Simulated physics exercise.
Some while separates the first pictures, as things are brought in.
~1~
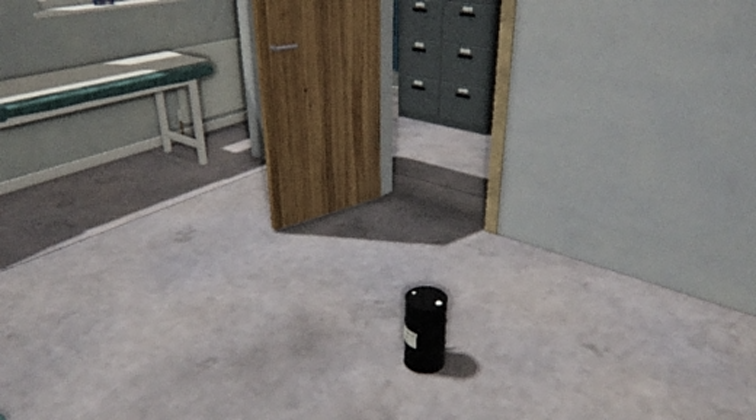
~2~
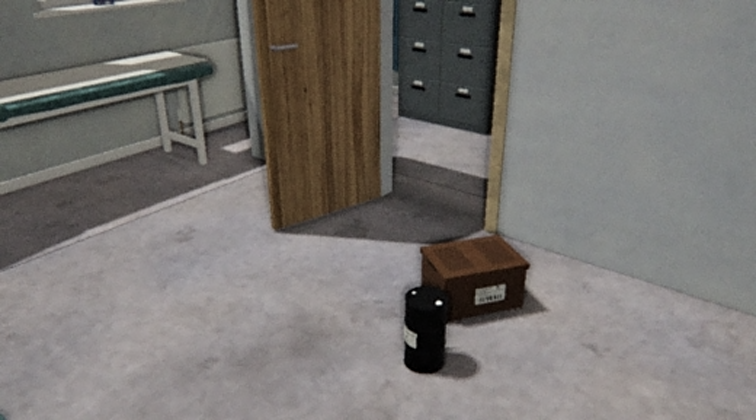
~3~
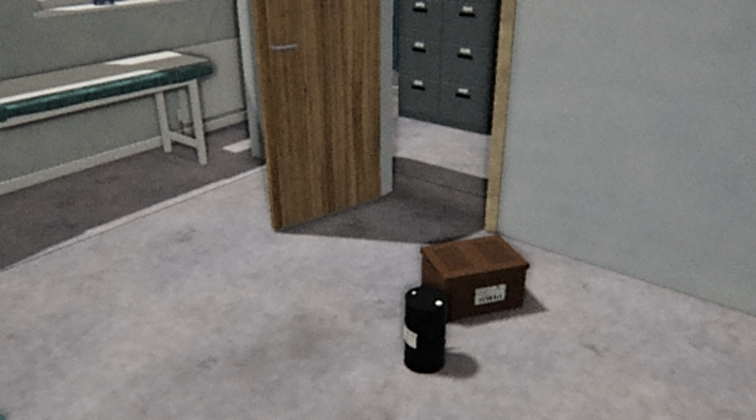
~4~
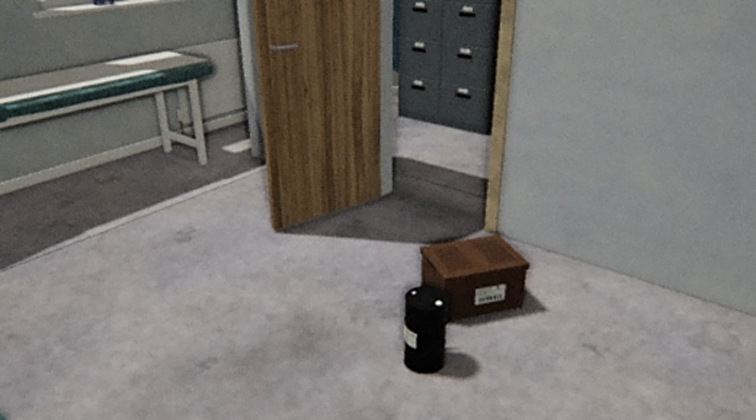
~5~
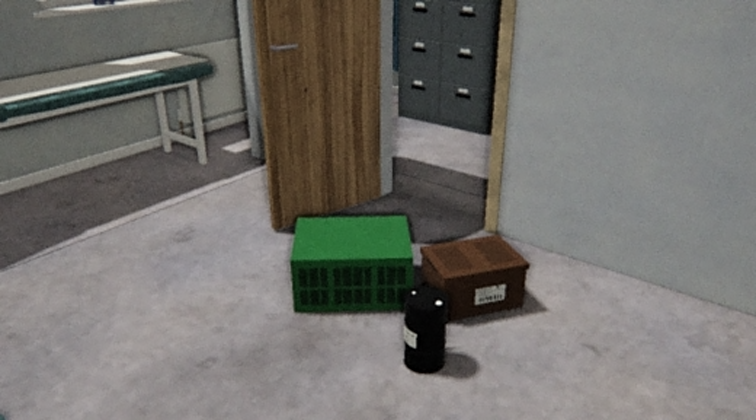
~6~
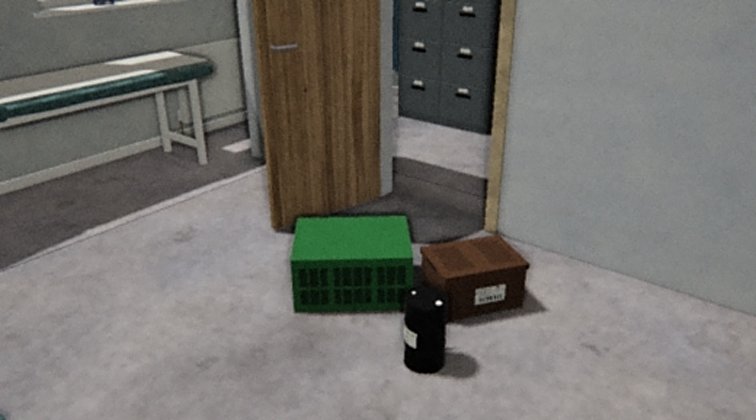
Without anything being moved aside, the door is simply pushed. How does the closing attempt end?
The opening is covered.
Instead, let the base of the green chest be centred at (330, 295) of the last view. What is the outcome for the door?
After that, the door ends up flush.
Then, 0.60 s after the last picture, door 77° open.
Then, 1.00 s after the last picture, door 44° open.
Then, 1.30 s after the last picture, door 17° open.
At rest, door 0° open; all 3 in place. Seen from the same camera at the end, green chest near (353, 262).
